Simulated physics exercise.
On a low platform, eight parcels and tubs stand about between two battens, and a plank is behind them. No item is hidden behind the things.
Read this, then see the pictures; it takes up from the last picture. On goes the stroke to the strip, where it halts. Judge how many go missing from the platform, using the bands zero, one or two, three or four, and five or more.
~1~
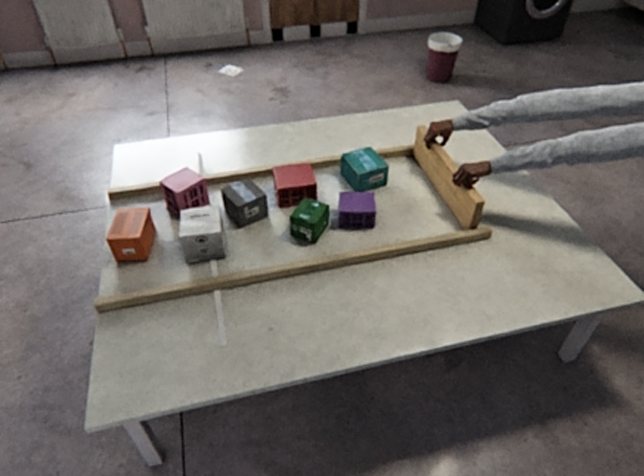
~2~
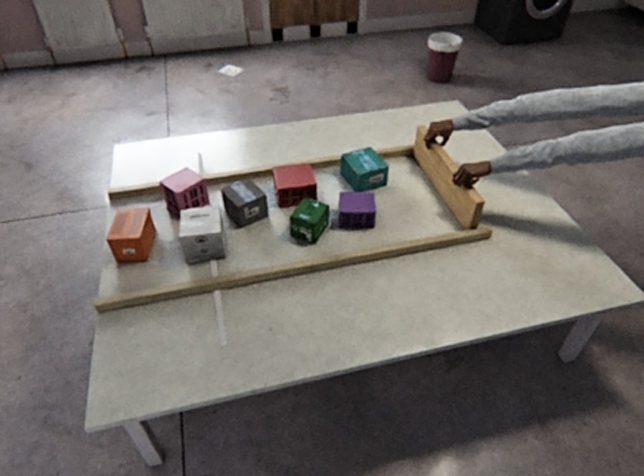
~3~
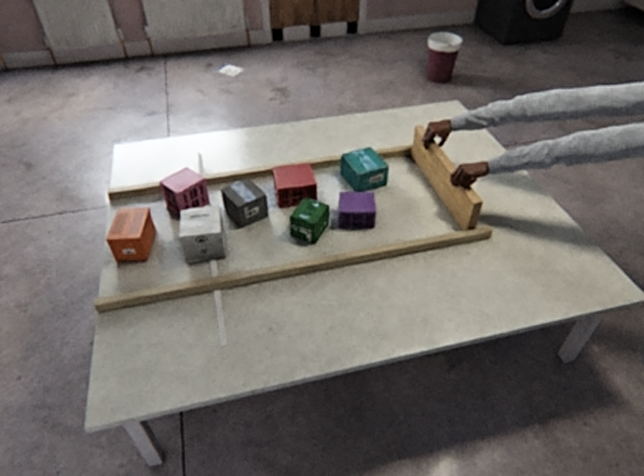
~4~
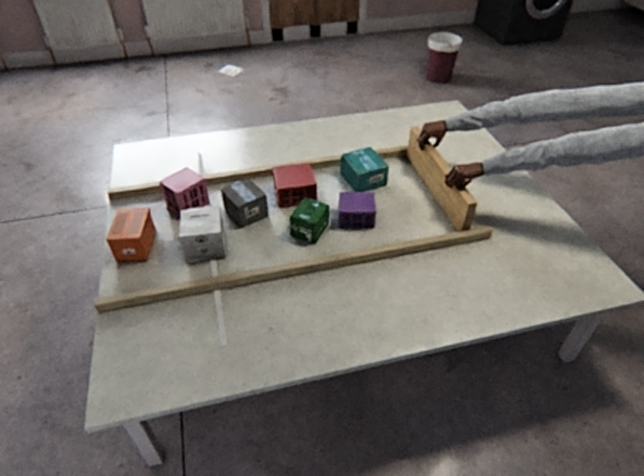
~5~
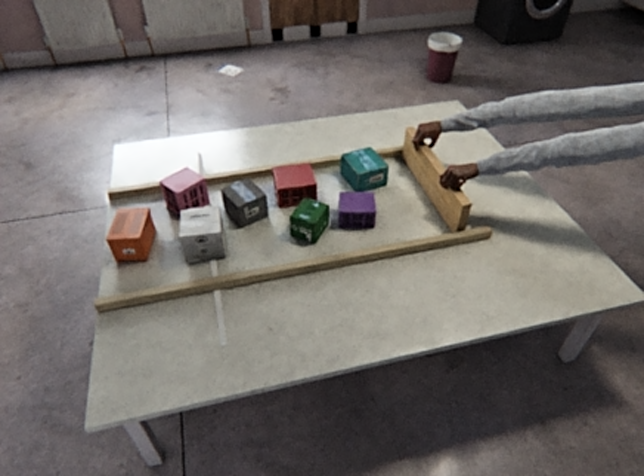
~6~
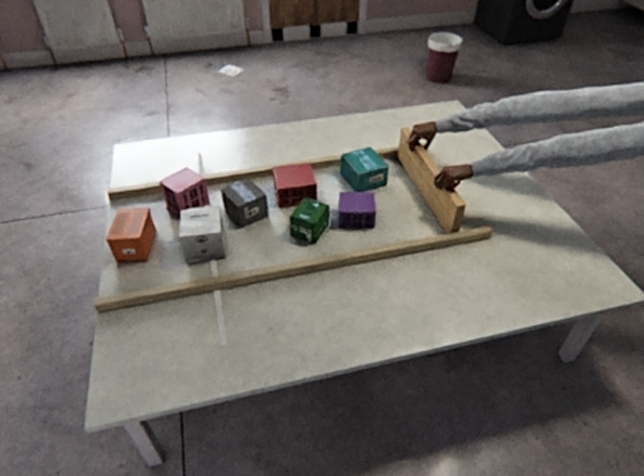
It will most likely knock one or two off.
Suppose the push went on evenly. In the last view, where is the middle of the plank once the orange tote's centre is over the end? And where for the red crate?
The middle would be close to (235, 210) and then close to (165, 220).
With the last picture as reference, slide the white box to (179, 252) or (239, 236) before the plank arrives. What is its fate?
It keeps its place, then keeps its place.
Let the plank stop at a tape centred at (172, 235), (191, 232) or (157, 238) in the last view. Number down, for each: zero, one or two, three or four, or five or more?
Three to four; three to four; more than four.
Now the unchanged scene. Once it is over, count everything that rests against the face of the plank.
Contact count: 2.
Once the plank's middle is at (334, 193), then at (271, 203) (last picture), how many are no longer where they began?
It comes to 5 for the first spot, 7 for the other.
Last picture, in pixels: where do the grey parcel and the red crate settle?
Listed in order, first is (106, 223) and the other is (146, 208).
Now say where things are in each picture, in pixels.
In the first frame, orange tote (133, 235); pink crate (185, 192); white box (203, 234); plank (444, 175); tape (209, 229).
In the second frame, pink crate (185, 192); plank (444, 175).
In the third frame, white box (203, 234); purple crate (357, 210).
In the fourth frame, orange tote (133, 235); grey parcel (245, 203).
In the fifth frame, pink crate (185, 192); turquoise parcel (364, 170).
In the sixth frame, orange tote (133, 235); pink crate (185, 192); white box (203, 234); plank (427, 178); tape (209, 229).
Soon after, none off yet; orange tote at rest near (133, 235); pink crate at rest near (185, 192); white box at rest near (203, 234).
At rest, the number that fall off is one or two; fallen, orange tote.
